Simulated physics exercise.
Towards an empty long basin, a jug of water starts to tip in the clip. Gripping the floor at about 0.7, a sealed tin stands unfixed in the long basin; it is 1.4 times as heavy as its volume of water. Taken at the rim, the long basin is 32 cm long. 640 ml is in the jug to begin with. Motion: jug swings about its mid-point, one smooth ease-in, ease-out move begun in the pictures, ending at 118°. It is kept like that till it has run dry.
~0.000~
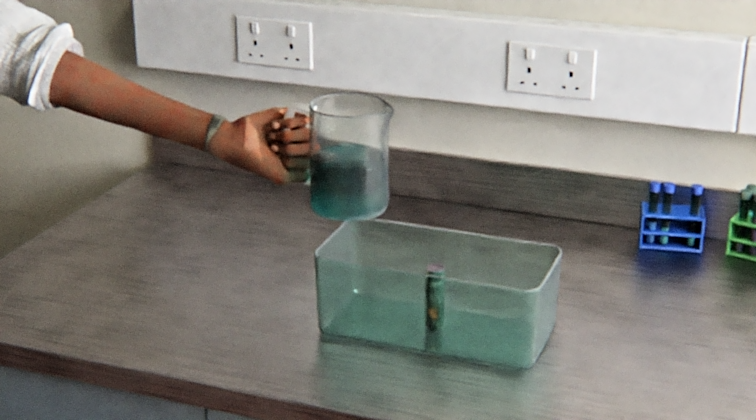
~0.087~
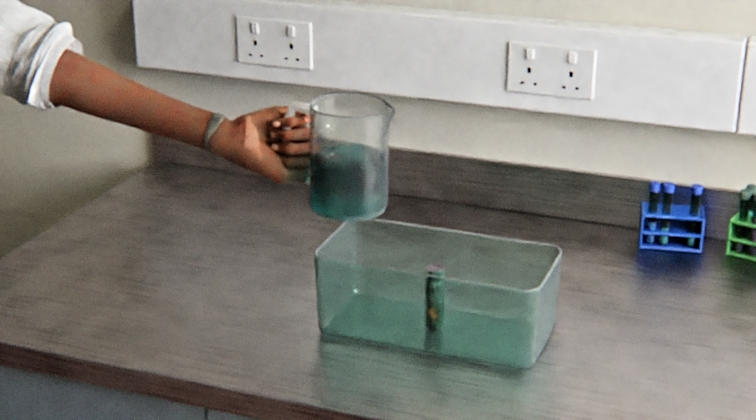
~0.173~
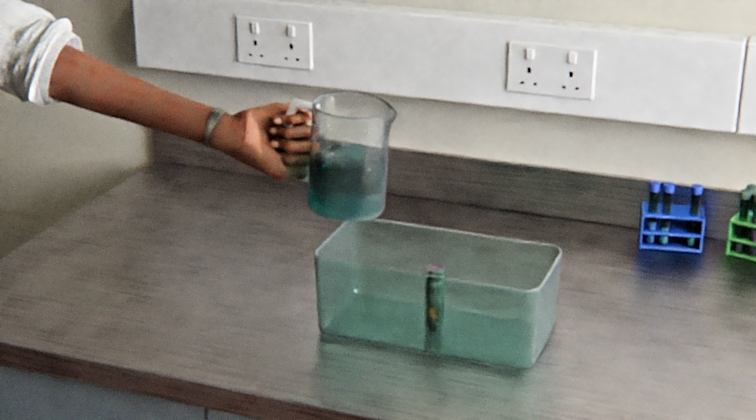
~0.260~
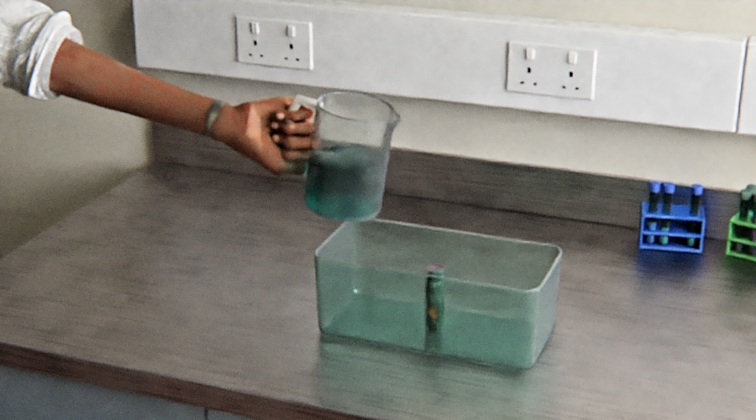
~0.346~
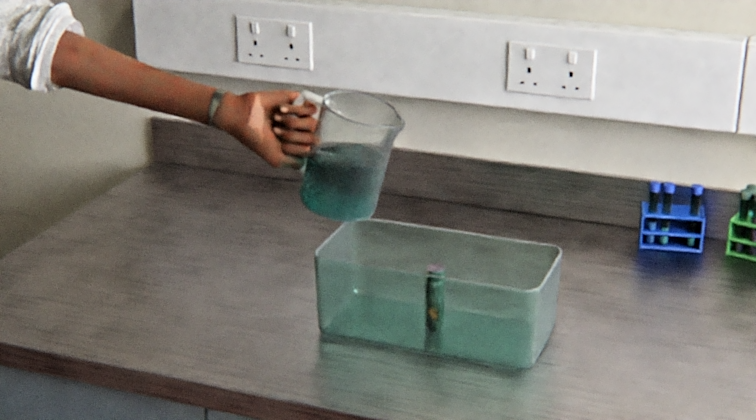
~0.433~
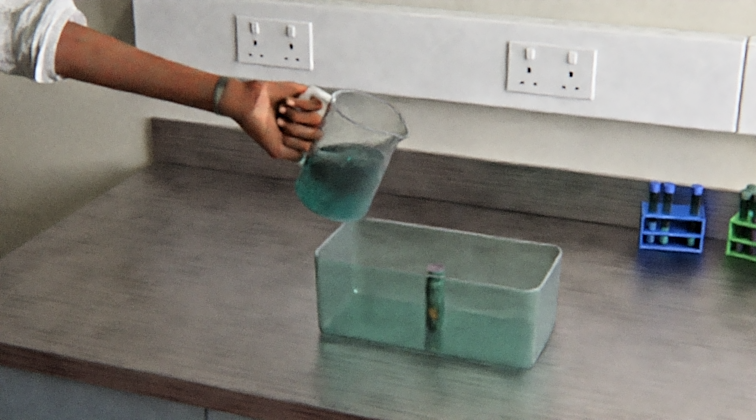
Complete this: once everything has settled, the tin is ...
Once everything has settled, the tin is lying over.
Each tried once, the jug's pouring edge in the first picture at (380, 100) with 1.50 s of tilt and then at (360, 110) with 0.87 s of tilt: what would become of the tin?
First it topples; then it remains upright.
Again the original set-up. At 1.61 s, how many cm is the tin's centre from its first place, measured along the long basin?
Roughly 7 cm.
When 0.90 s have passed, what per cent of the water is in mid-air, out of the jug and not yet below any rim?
6 per cent.
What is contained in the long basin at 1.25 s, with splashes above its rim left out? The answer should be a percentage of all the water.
I'd say roughly 58 in a hundred of it.
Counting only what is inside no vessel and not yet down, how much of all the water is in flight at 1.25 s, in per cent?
Estimated airborne part: Roughly 14 per cent.
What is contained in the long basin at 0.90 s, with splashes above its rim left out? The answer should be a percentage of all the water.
At that time the basin holds about 0 per cent of the liquid.
Then, 0.90 s in, the tilt is 78° and 94 per cent is still to pour; the tin stands where it began.
Then, 1.25 s in, the tilt is 110° and 29 per cent is still to pour; the tin stands where it began.
Then, 1.61 s in, the tilt is 118° and 0 per cent is still to pour; the tin lies on its side.
Then, 2.00 s in, the tilt is 118° and 0 per cent is still to pour; the tin lies on its side.
Finally, the tin lies on its side.
